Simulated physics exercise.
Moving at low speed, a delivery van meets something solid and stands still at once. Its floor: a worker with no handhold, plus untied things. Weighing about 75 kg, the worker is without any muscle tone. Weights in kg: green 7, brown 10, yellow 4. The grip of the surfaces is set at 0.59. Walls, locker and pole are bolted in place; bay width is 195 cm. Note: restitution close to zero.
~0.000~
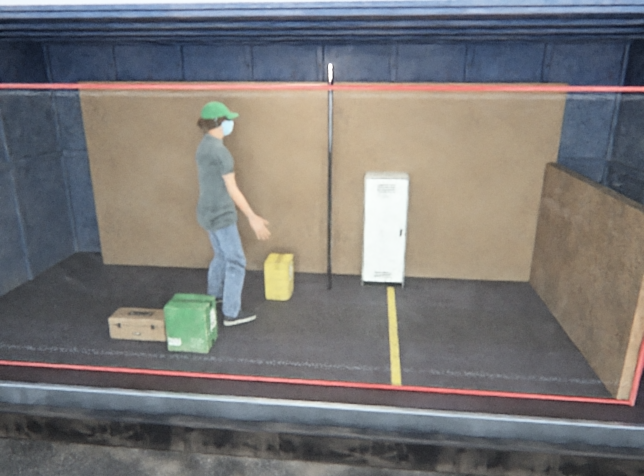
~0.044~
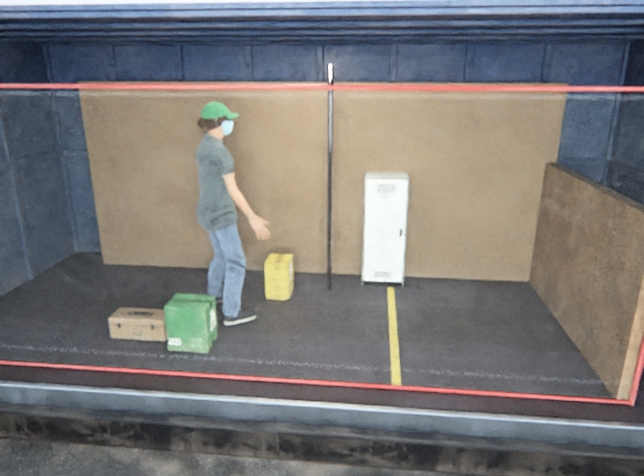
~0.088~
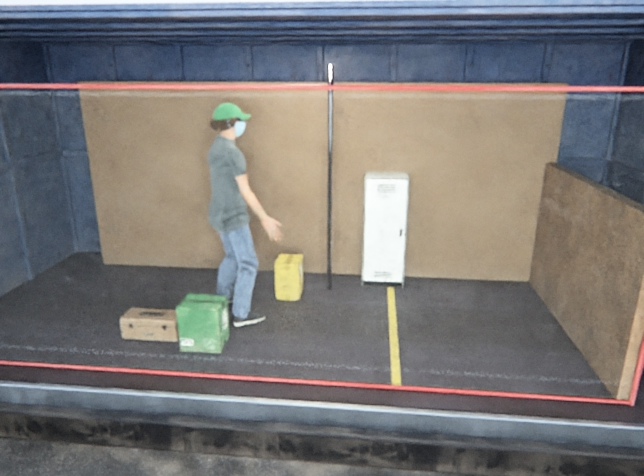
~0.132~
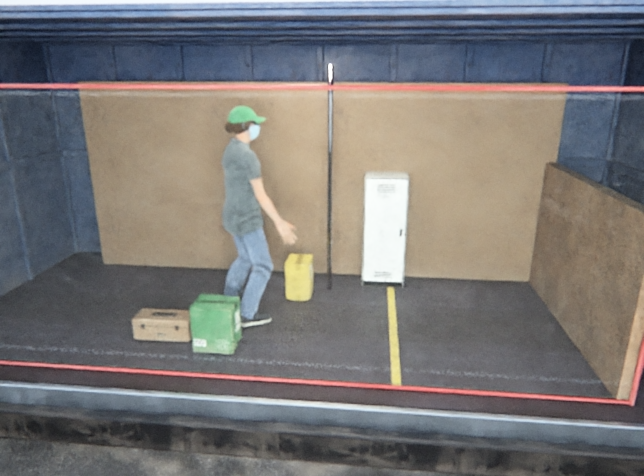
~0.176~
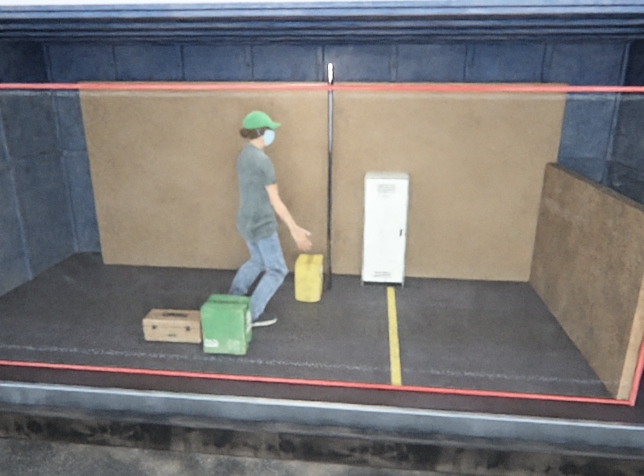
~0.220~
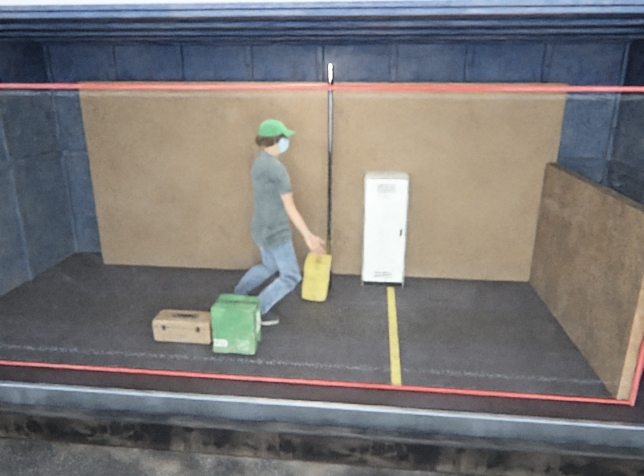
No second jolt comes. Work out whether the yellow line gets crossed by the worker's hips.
Result: Line overstepped.
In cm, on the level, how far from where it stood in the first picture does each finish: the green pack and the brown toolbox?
Lab note: Green pack shifted 60, brown toolbox shifted 60.
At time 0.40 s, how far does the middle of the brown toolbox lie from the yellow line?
Short by some 145 cm.
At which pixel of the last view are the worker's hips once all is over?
It ends up near pixel (424, 302) in the last picture.
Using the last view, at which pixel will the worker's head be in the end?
I'd put it close to (487, 296) in the last view.
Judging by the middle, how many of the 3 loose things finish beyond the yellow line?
The count is 0.
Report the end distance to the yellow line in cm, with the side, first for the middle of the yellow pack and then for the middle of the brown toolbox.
Result: Yellow pack = 20 cm short, brown toolbox = 140 cm short.
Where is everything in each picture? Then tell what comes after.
The first frame shows worker's hips (217, 211), brown toolbox (142, 324), yellow line (396, 377).
The second frame shows worker's hips (217, 211), brown toolbox (142, 324).
The third frame shows worker's hips (229, 212), brown toolbox (153, 324).
The fourth frame shows worker's hips (243, 215), brown toolbox (165, 325).
The fifth frame shows worker's hips (257, 221), brown toolbox (176, 326).
The sixth frame shows worker's hips (271, 228), brown toolbox (186, 326), yellow line (396, 377). Everything loose set off at about 2.6 m/s.
After 0.40 s the worker's hips are 52 cm short of the yellow line, near (331, 274) in the last picture's view.
After 0.65 s the worker's hips are 8 cm short of the yellow line, near (384, 297) in the last picture's view.
After 1.05 s the worker's hips are 24 cm past the yellow line, near (420, 301) in the last picture's view; the brown toolbox 140 cm short of the yellow line, tilted 0°.
Final state at 3.3 s, green pack stops short of the yellow line; brown toolbox stops short of the yellow line; yellow pack stops short of the yellow line; worker's hips cross the yellow line; worker's head crosses the yellow line.
